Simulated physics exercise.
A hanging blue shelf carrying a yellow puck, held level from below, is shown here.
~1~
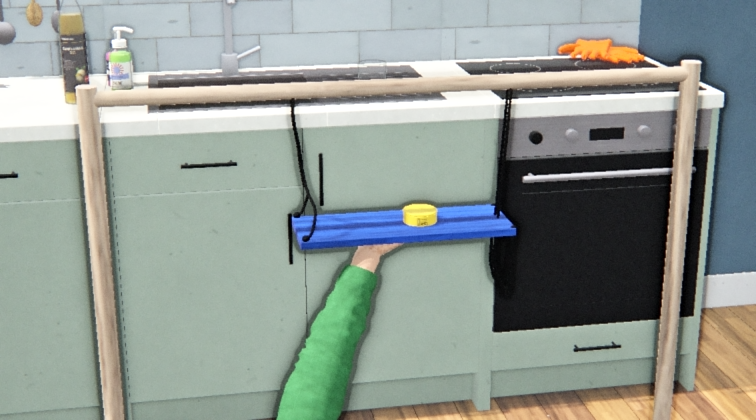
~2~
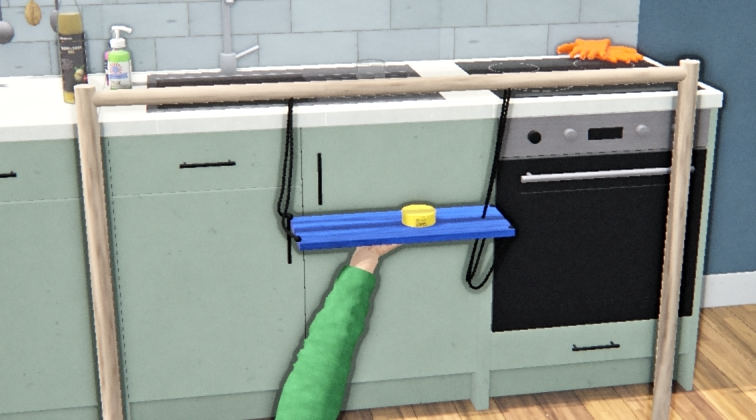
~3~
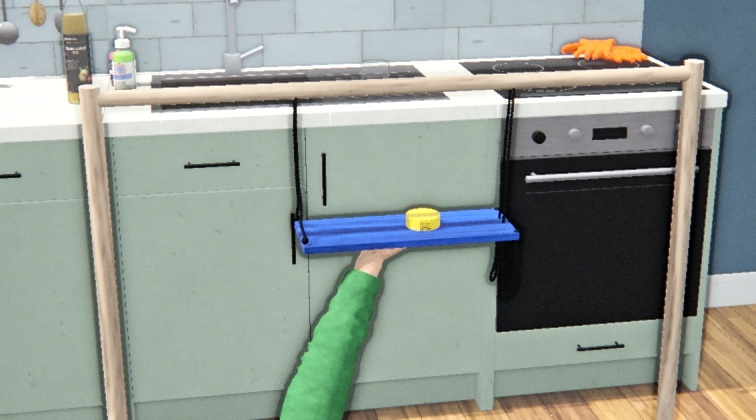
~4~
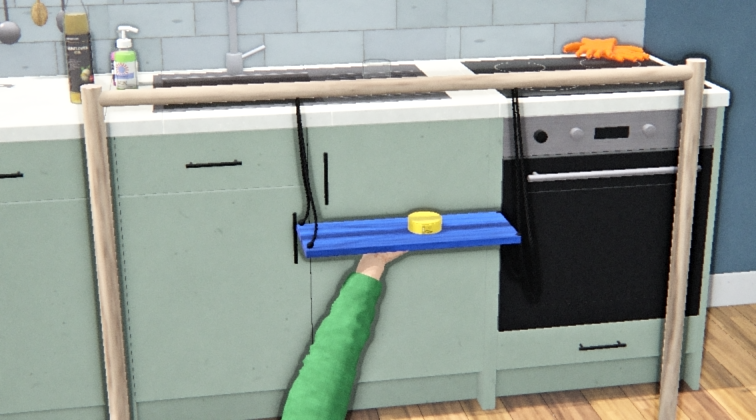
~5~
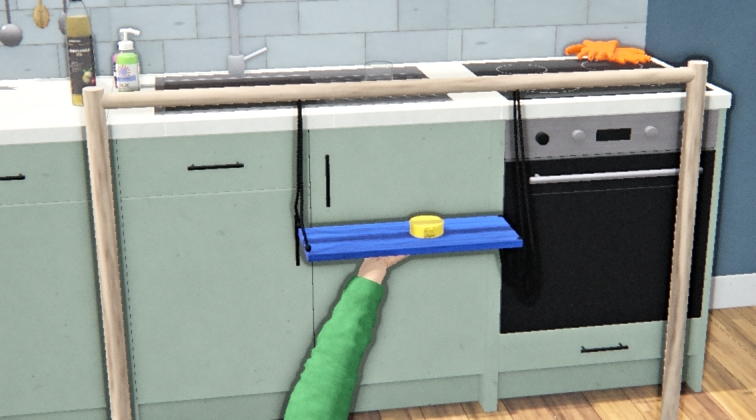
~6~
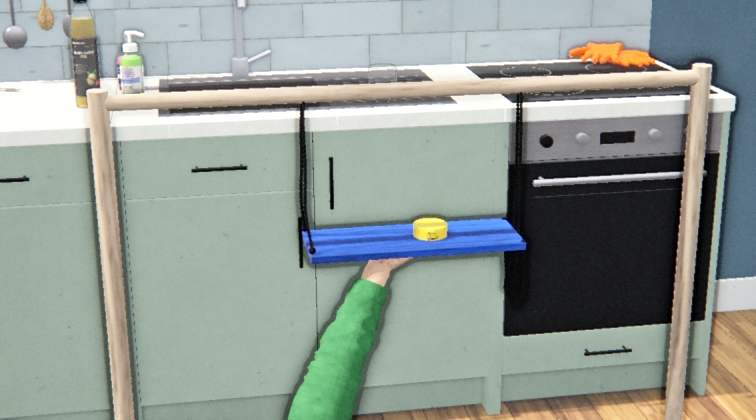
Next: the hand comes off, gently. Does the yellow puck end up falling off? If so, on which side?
Yes, on the right.
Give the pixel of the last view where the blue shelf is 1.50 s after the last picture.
Roughly (388, 308).
Then, 0.42 s on from there, board tipped 26° down to the right; puck sliding near (486, 314).
Then, 0.96 s on from there, board tipped 44° down to the right; puck on the floor.
Then, 1.50 s on from there, board tipped 43° down to the right; puck on the floor.
In the end, board tipped 42° down to the right; puck on the floor. The yellow puck is shed rightwards.
